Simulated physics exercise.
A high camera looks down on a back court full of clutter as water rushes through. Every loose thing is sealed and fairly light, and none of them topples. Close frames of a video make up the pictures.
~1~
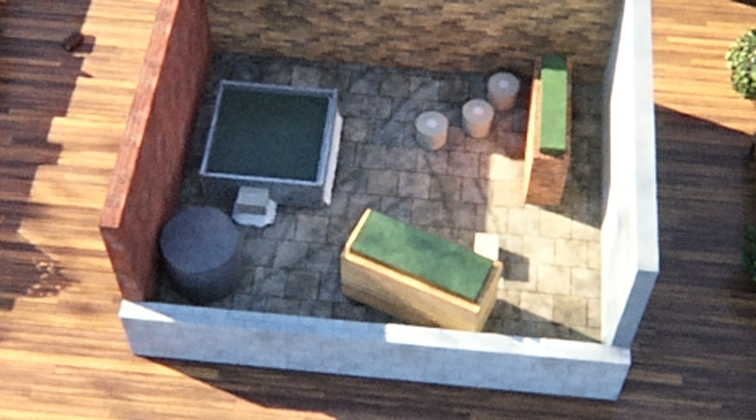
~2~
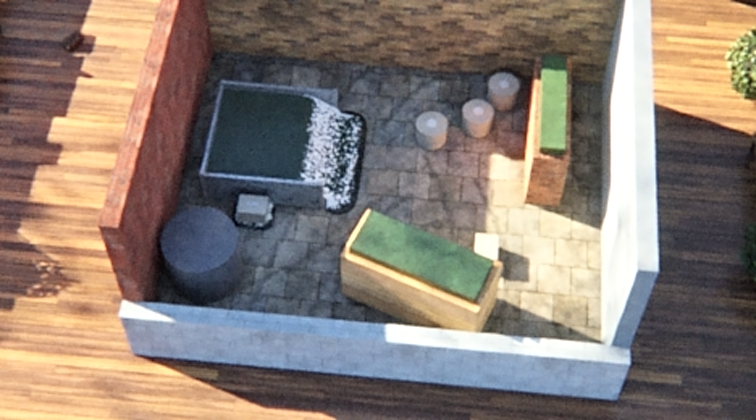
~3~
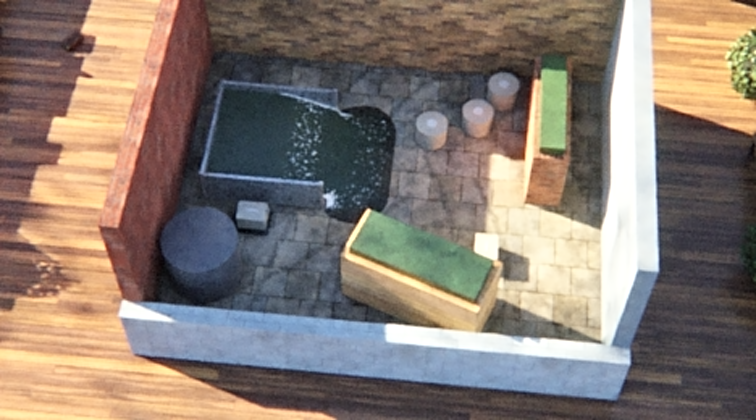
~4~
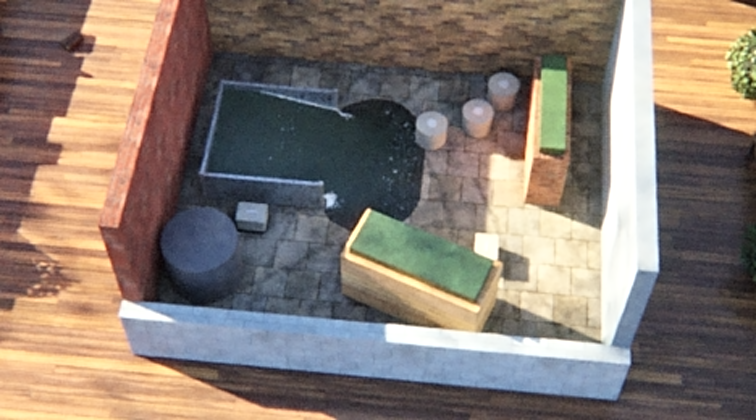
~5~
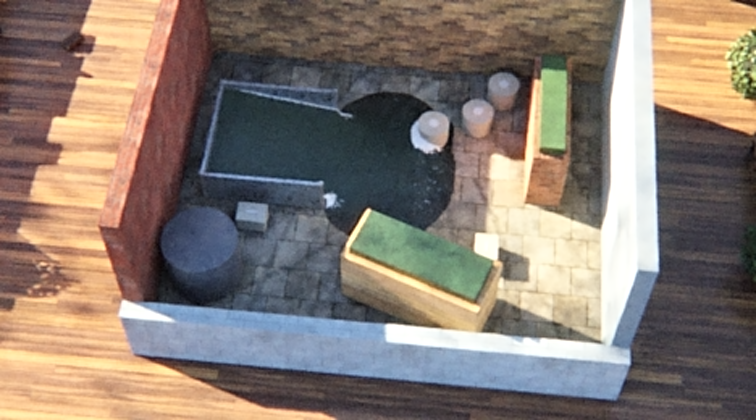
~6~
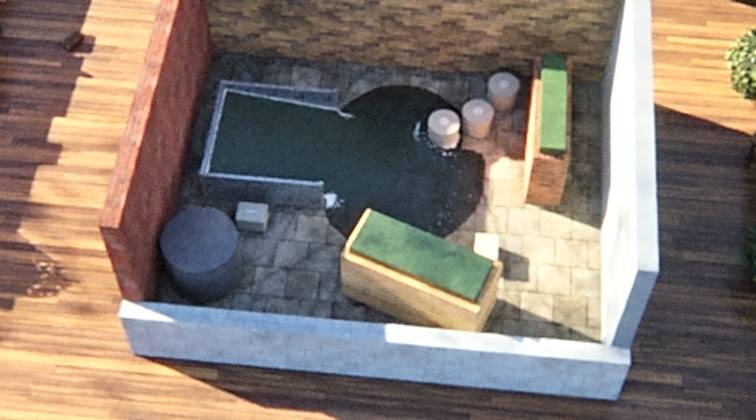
Dark water bursts from a walled tank in a paved back court, seen from high above by a still camera. A small grey tote and dark drum sit at left, a green-topped tan block at front, and three pale tubs near a green-topped brick block at right. The tote shifts slightly first, then foaming water spreads rightward across the paving, surrounds the nearest tub and nudges it right.
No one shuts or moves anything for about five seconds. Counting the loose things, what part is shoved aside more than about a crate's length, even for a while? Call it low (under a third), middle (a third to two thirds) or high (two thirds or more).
High.
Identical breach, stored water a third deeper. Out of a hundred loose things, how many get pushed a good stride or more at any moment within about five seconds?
80 in a hundred, or close to it.
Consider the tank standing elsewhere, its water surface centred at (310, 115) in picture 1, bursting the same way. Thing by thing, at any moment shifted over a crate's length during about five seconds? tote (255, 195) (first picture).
Put simply: It didn't get there.
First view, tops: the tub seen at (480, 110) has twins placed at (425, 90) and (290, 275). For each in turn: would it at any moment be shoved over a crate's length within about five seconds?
Sequence: Knocked aside; scarcely shifts.
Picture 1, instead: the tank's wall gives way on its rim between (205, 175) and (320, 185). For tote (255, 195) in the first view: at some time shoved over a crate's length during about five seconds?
From what the pictures show, it travelled at least that.
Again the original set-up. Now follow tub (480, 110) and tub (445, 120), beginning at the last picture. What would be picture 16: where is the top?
Estimated: (513, 86); (512, 122).
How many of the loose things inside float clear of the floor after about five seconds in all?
The figure is 4.
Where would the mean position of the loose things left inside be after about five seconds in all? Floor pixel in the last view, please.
The average lies close to (494, 192).
A moment on, 0 of 5 are well off their spots; 0 afloat.
Next, 4 of 5 are well off their spots; 2 afloat.
Later, 4 of 5 are well off their spots; 3 afloat.
In the end, 4 of 5 are well off their spots, and 4 have been at some point; 4 afloat.
